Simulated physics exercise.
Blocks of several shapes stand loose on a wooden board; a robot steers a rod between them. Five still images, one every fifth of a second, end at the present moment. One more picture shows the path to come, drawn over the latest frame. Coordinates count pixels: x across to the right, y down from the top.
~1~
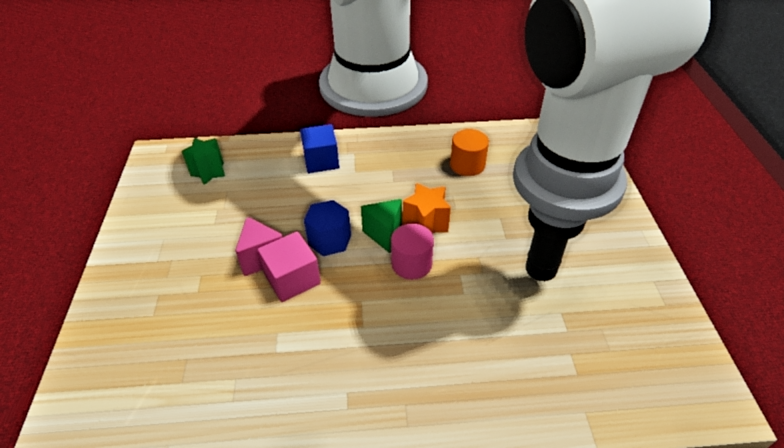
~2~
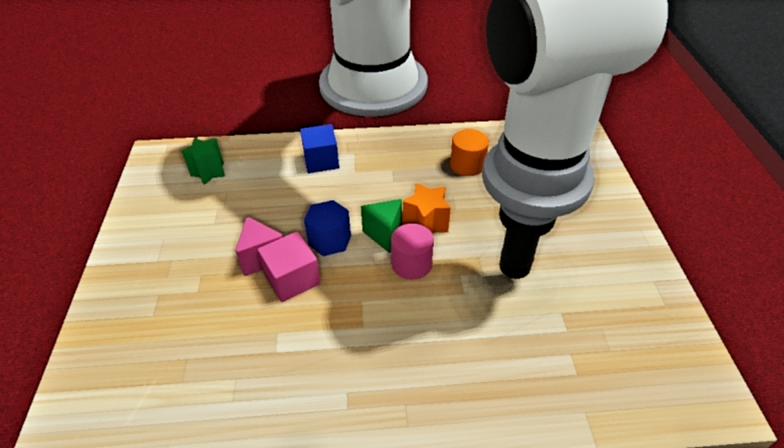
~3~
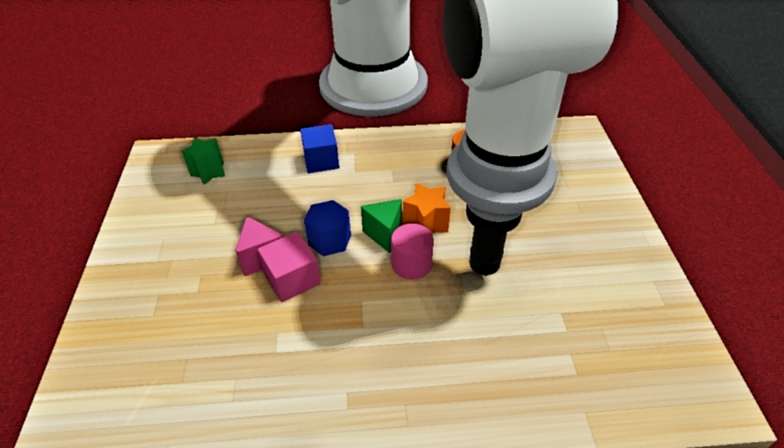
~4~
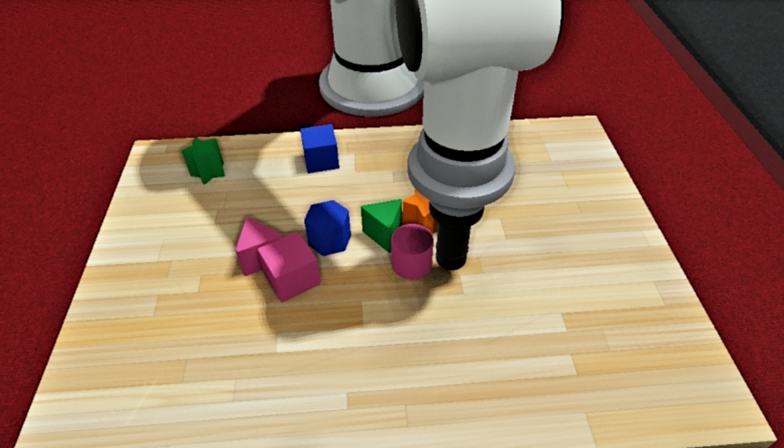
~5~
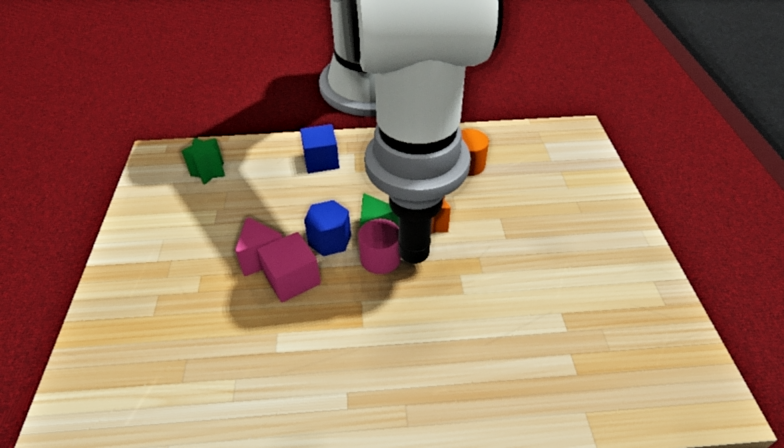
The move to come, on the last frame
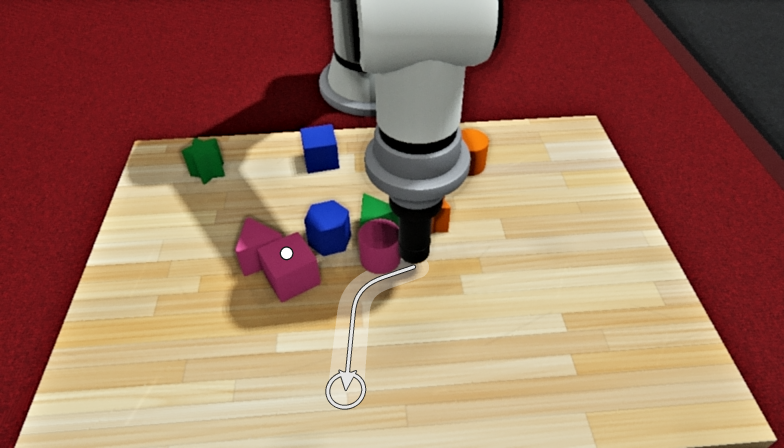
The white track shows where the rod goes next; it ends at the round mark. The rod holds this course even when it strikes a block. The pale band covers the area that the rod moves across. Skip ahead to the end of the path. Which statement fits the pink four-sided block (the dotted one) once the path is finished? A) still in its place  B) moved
A
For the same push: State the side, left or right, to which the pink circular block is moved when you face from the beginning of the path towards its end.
That block drifts right.
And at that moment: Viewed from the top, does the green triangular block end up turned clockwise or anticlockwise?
It makes a clockwise turn.
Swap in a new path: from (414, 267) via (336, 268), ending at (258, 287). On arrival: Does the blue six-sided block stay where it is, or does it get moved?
It is carried off its spot.
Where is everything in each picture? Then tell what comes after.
Rod tip at (541, 270); block tops, pink four-sided block at (287, 253); blue six-sided block at (326, 214); green triangular block at (384, 210); pink circular block at (413, 238), in the first frame.
Rod at (515, 268); blocks unchanged, in the second frame.
Rod at (484, 265); blocks unchanged, in the third frame.
Rod at (451, 260); blocks unchanged, in the fourth frame.
Rod at (414, 253); pink four-sided block at (287, 253); blue six-sided block at (326, 214); green triangular block at (374, 207); pink circular block at (379, 233), in the fifth frame.
Path on the board, from (414, 267) by way of (365, 287) and (351, 334) to (346, 390); the dot is on the pink four-sided block.
On the path given first. One third of the way, rod at (364, 274); blue six-sided block at (322, 211); green triangular block at (369, 207), turned 20° clockwise; pink circular block at (346, 237).
Two thirds of the way, rod at (350, 322); blue six-sided block at (322, 211); green triangular block at (369, 207), turned 20° clockwise; pink circular block at (346, 237).
At the end, rod at (344, 378); pink four-sided block in place; blue six-sided block at (322, 211); green triangular block at (369, 207), turned 20° clockwise; pink circular block at (346, 237).
